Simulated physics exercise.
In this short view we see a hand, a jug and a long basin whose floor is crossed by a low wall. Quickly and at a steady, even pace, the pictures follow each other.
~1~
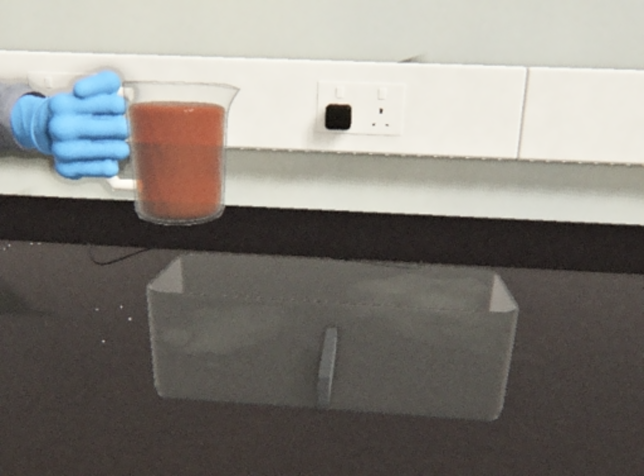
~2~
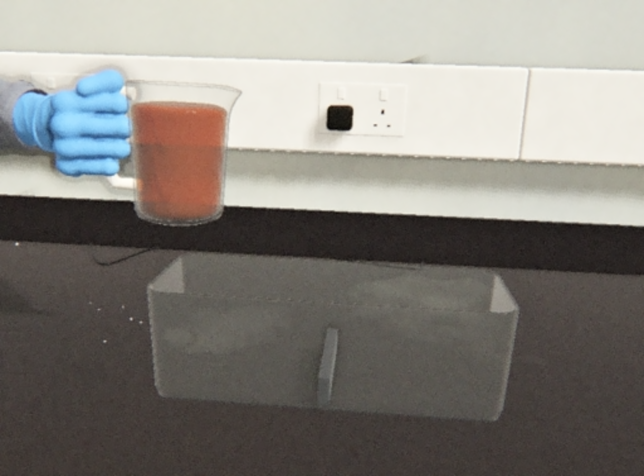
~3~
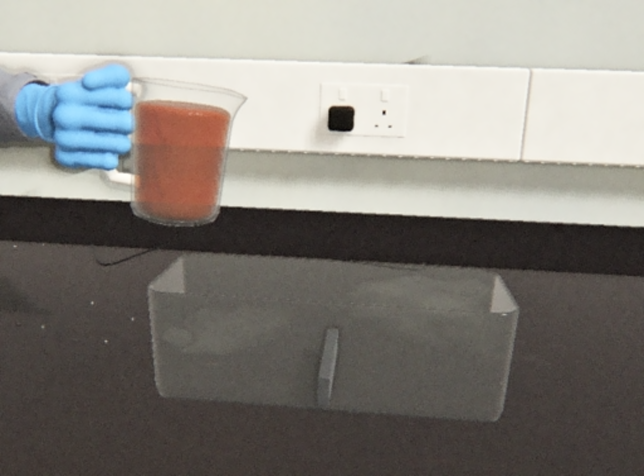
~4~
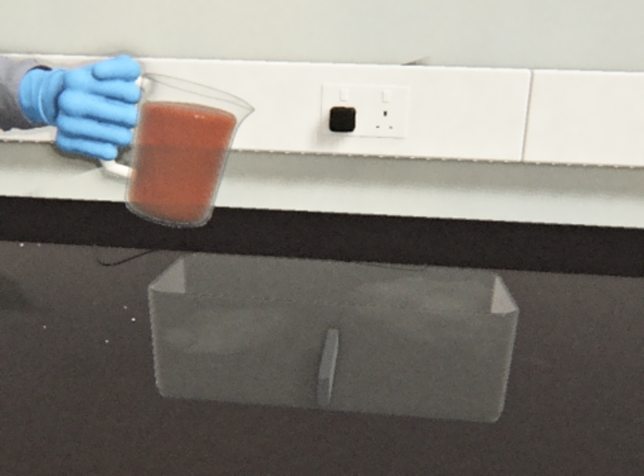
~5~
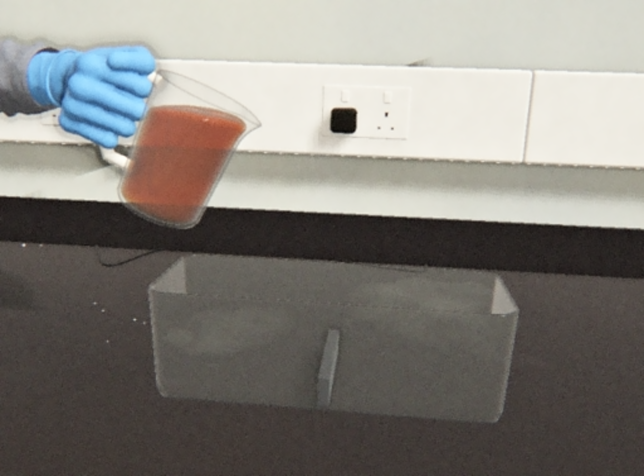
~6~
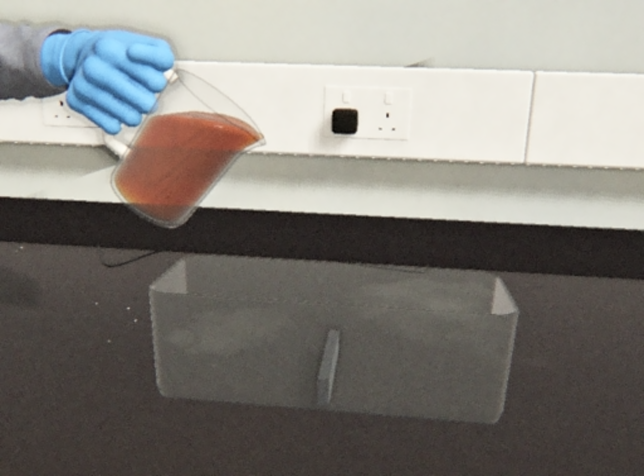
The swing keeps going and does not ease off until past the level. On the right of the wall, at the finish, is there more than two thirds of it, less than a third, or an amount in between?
There is less than a third of it there.
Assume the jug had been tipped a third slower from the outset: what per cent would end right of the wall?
It comes to some 25 in a hundred.
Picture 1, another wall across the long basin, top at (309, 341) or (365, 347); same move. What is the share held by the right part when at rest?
Try 1: Some 30 %; try 2: 10 %.
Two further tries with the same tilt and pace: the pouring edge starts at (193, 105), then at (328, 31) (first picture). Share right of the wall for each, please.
About 20 per cent, then about 80 per cent.
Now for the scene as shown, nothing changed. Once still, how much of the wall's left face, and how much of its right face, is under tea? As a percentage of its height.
On the left 80 %, on the right 20 %.
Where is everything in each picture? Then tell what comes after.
In the first frame, tilt 0°; pouring edge (239, 88); surface from (134, 104) to (225, 107); the long basin's rim runs from (165, 272) to (506, 291); the wall's top is at (328, 352).
In the second frame, tilt 2°; pouring edge (242, 90); surface from (137, 103) to (228, 109).
In the third frame, tilt 7°; pouring edge (247, 97); surface from (143, 102) to (231, 111).
In the fourth frame, tilt 15°; pouring edge (255, 109); surface from (147, 102) to (239, 117).
In the fifth frame, tilt 25°; pouring edge (262, 124); surface from (145, 128) to (248, 120).
In the sixth frame, tilt 37°; pouring edge (266, 143); surface from (140, 136) to (263, 132).
A moment on, the tilt is 106° and 54 per cent is still to pour, 17 is left of the wall and 6 right of it.
Next, the tilt is 113° and 11 per cent is still to pour, 66 is left of the wall and 11 right of it.
Then the tilt is 113° and 1 per cent is still to pour, 79 is left of the wall and 14 right of it.
Later the tilt is 113° and 0 per cent is still to pour, 80 is left of the wall and 16 right of it.
At rest 73 per cent lies left of the wall, 23 right of it and 4 outside.
